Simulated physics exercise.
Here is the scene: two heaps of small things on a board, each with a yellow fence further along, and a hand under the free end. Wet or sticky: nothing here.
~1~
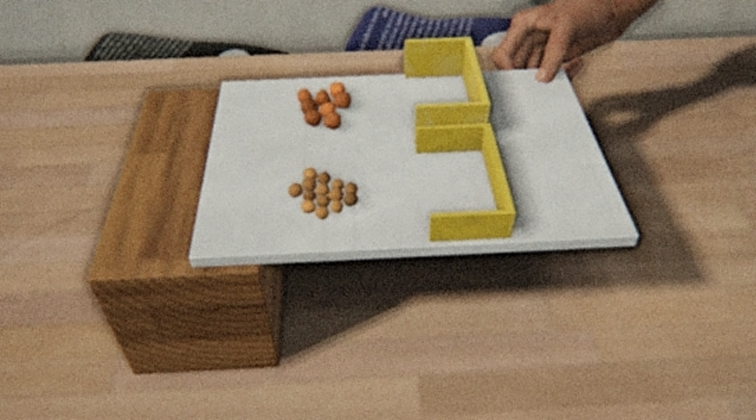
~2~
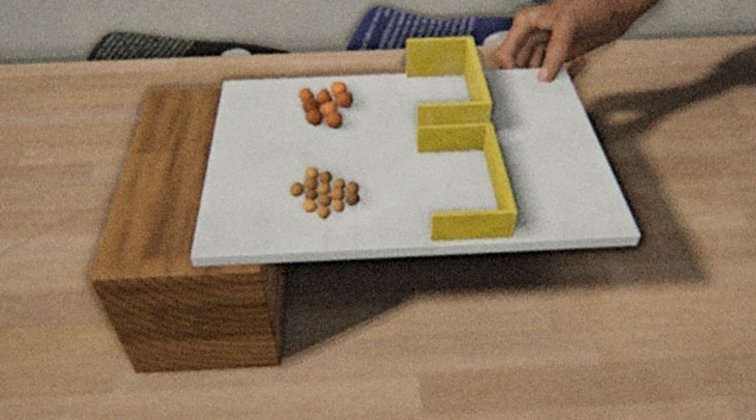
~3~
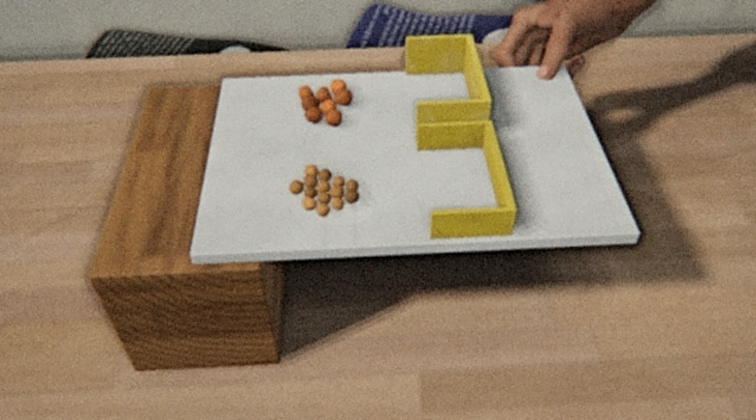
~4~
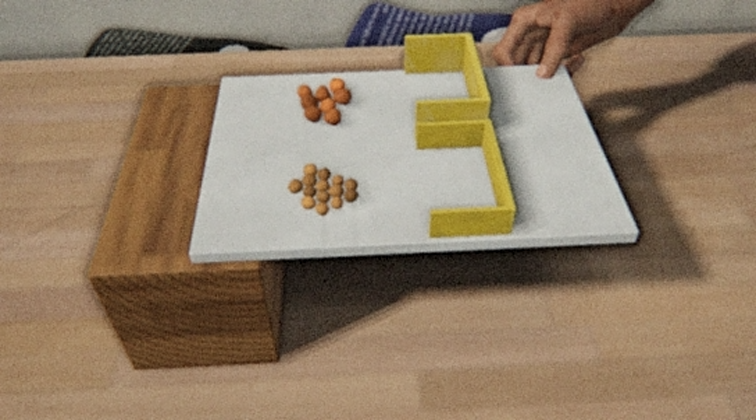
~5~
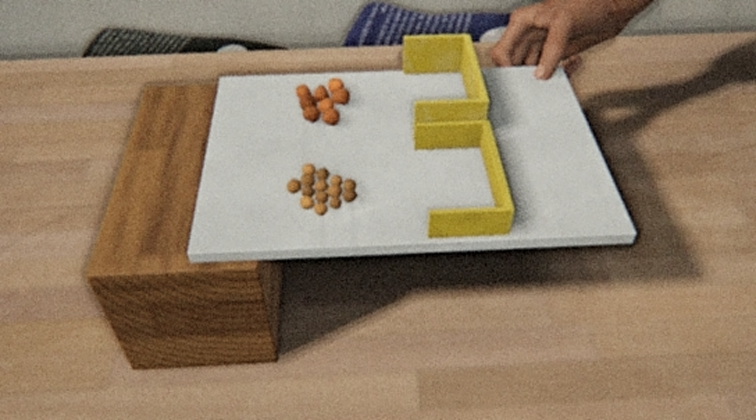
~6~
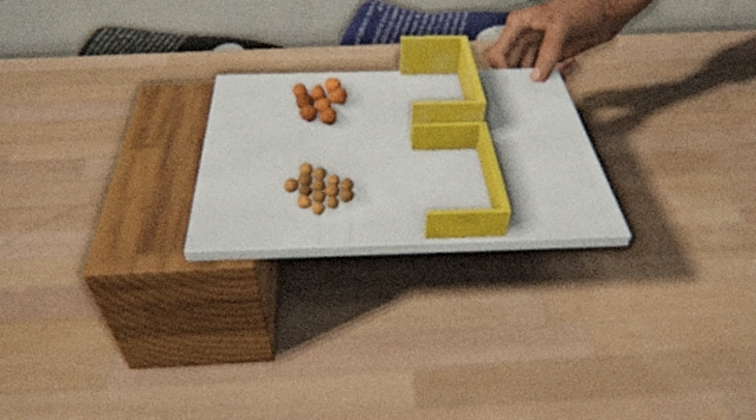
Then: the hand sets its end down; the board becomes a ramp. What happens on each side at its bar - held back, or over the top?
Outcome: The nearer handful is retained, the farther handful is retained.
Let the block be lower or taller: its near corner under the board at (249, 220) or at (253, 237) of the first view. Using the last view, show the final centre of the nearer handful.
The centre would settle roughly at (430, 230) for the first try and roughly at (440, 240) for the second.
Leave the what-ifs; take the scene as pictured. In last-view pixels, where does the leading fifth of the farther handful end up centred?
Resting point: Close to (442, 171).
Then, 0.45 s on from there, board sloping at 9°; nearer handful where it was; farther handful where it was.
Then, 1.03 s on from there, board sloping at 18°; nearer handful has reached its bar; farther handful on its way down.
Then, 1.64 s on from there, board sloping at 27°; nearer handful has reached its bar; farther handful has reached its bar.
In the end, board resting at 27°; nearer handful gathered behind its bar; farther handful gathered behind its bar.
